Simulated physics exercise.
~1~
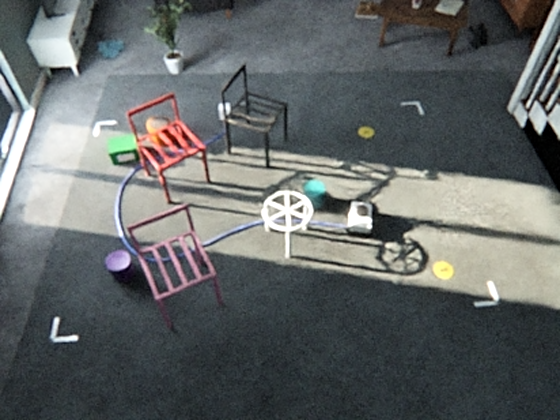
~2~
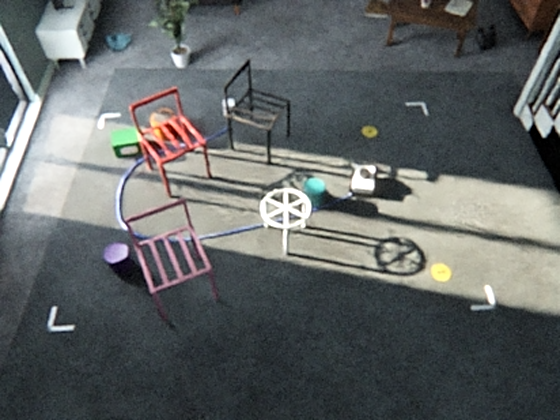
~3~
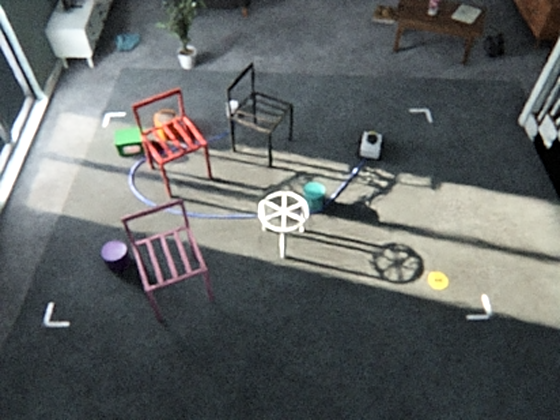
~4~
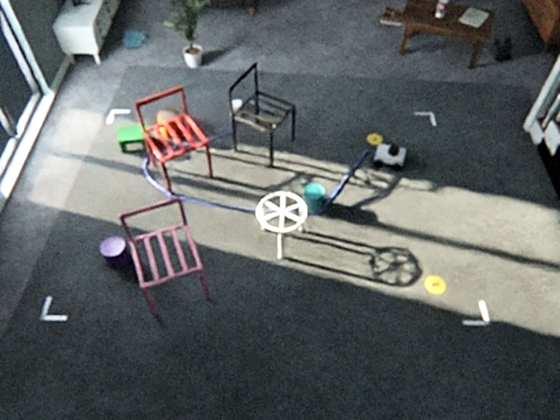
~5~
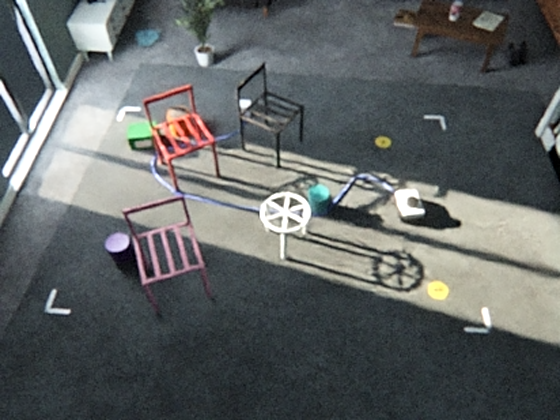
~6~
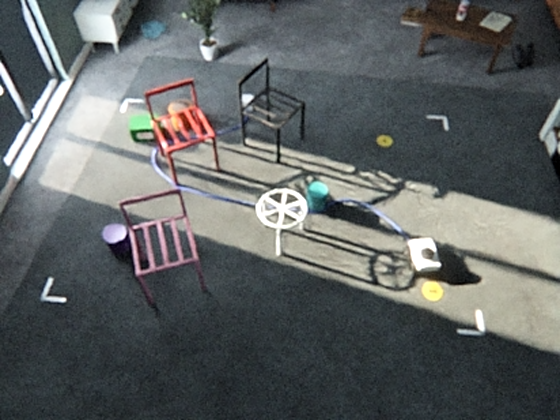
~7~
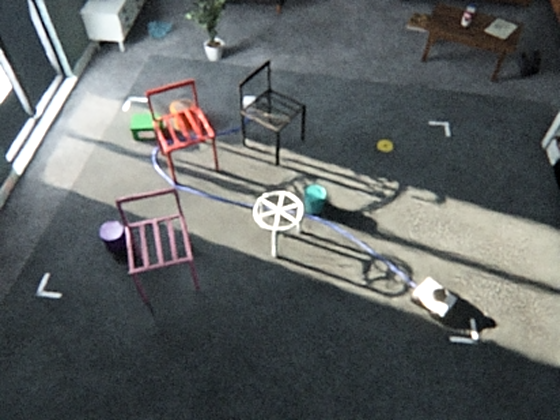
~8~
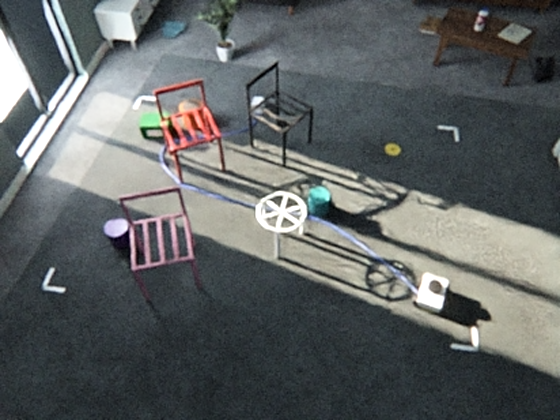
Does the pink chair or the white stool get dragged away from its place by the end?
No, neither is dragged away. The pink chair keeps its place, and the white stool hardly stirs.
A sunlit living-room floor with white corner marks is seen from high above, the view drifting slightly sideways. A red chair, an orange pot and a green box stand at upper left near a black chair, with a pink chair and purple bucket below and a white stool and teal bin near the middle. A small white cart trailing a looping blue lead drives up to the far yellow mark. It then turns back down and right, passing the near yellow mark, as the lead's left loop draws in. The cart stops near the lower right corner, the furniture still upright.
